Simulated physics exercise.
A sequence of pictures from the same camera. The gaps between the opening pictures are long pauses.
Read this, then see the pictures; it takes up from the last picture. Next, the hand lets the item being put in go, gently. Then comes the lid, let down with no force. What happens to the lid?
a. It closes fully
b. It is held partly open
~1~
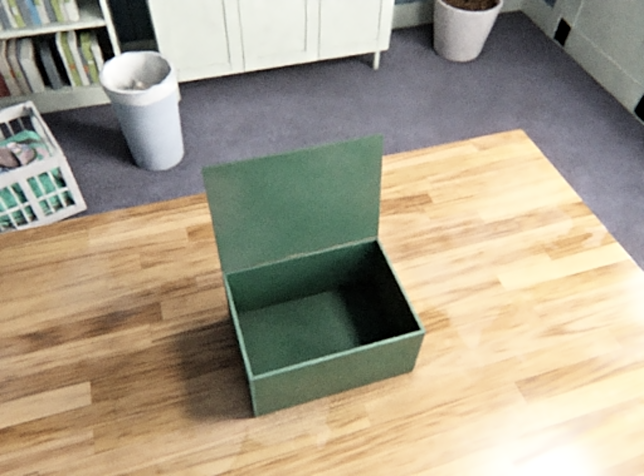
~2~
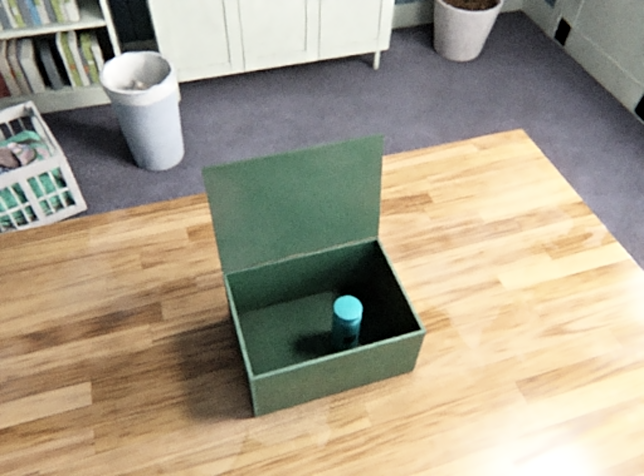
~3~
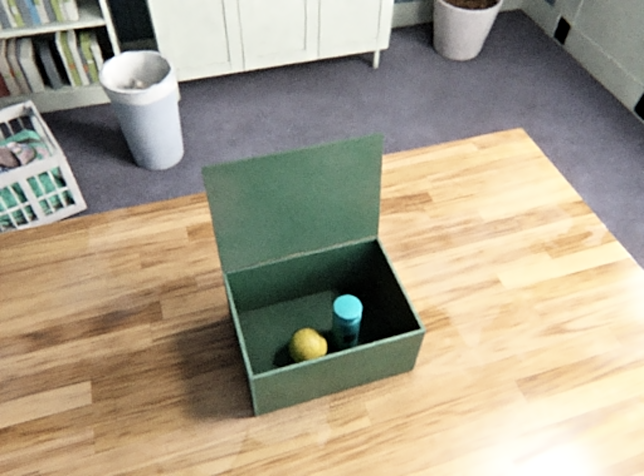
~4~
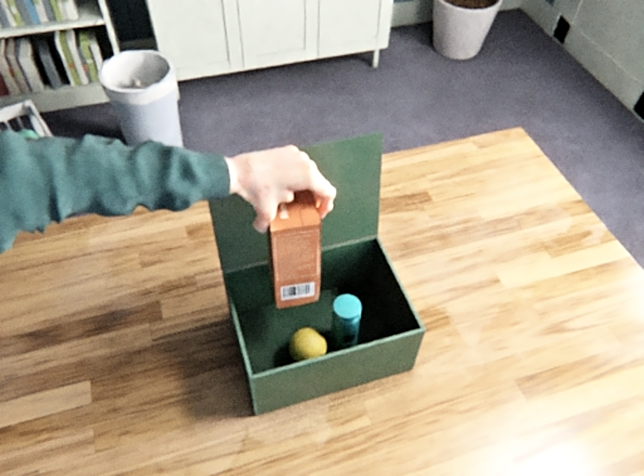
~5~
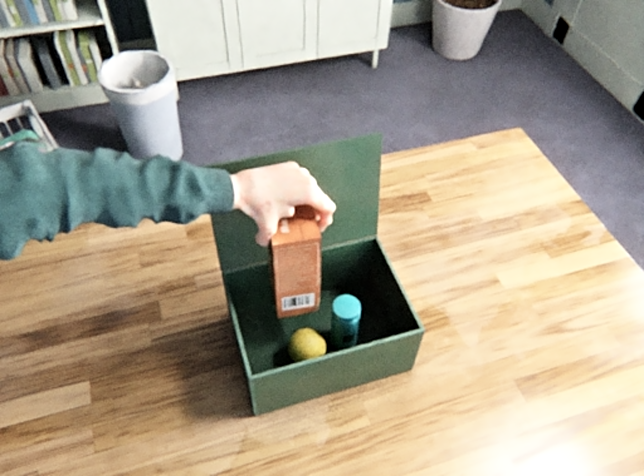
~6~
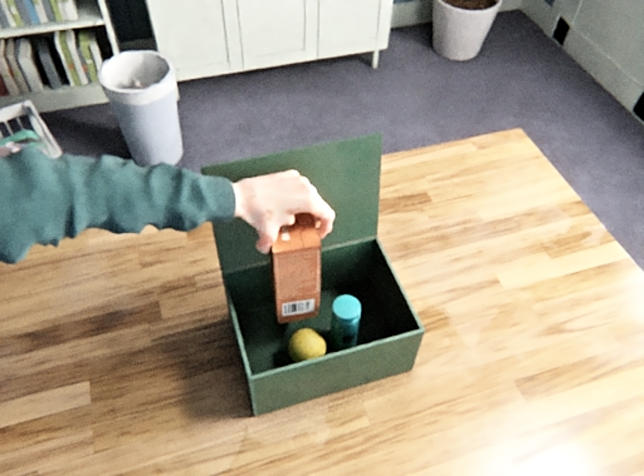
(b) It is held partly open.
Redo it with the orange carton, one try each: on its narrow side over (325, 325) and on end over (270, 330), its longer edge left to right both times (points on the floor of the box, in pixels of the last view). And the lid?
Packed the first way the lid lowers fully; packed the second way it is left gaping.
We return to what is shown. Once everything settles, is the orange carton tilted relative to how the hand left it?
Well, the orange carton stays just as set.
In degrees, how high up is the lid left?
The answer is about 80 degrees.
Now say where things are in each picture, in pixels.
In the first frame, the last thing is not in view yet.
In the second frame, the last thing is not in view yet; turquoise shaker (346, 325).
In the third frame, the last thing is not in view yet; turquoise shaker (346, 324).
In the fourth frame, coming down; orange carton (293, 251); turquoise shaker (345, 323).
In the fifth frame, coming down; orange carton (294, 262); turquoise shaker (345, 324).
In the sixth frame, put in, still held; orange carton (294, 269); turquoise shaker (345, 324).
Then, 0.30 s after the last picture, orange carton slid about its own width near (294, 293).
Then, 1.20 s after the last picture, lid starting down; orange carton slid about its own width near (294, 293).
At rest, lid 78° above the rim; moved from the start, orange carton; the other 2 in place. Seen from the same camera at the end, orange carton near (294, 293).
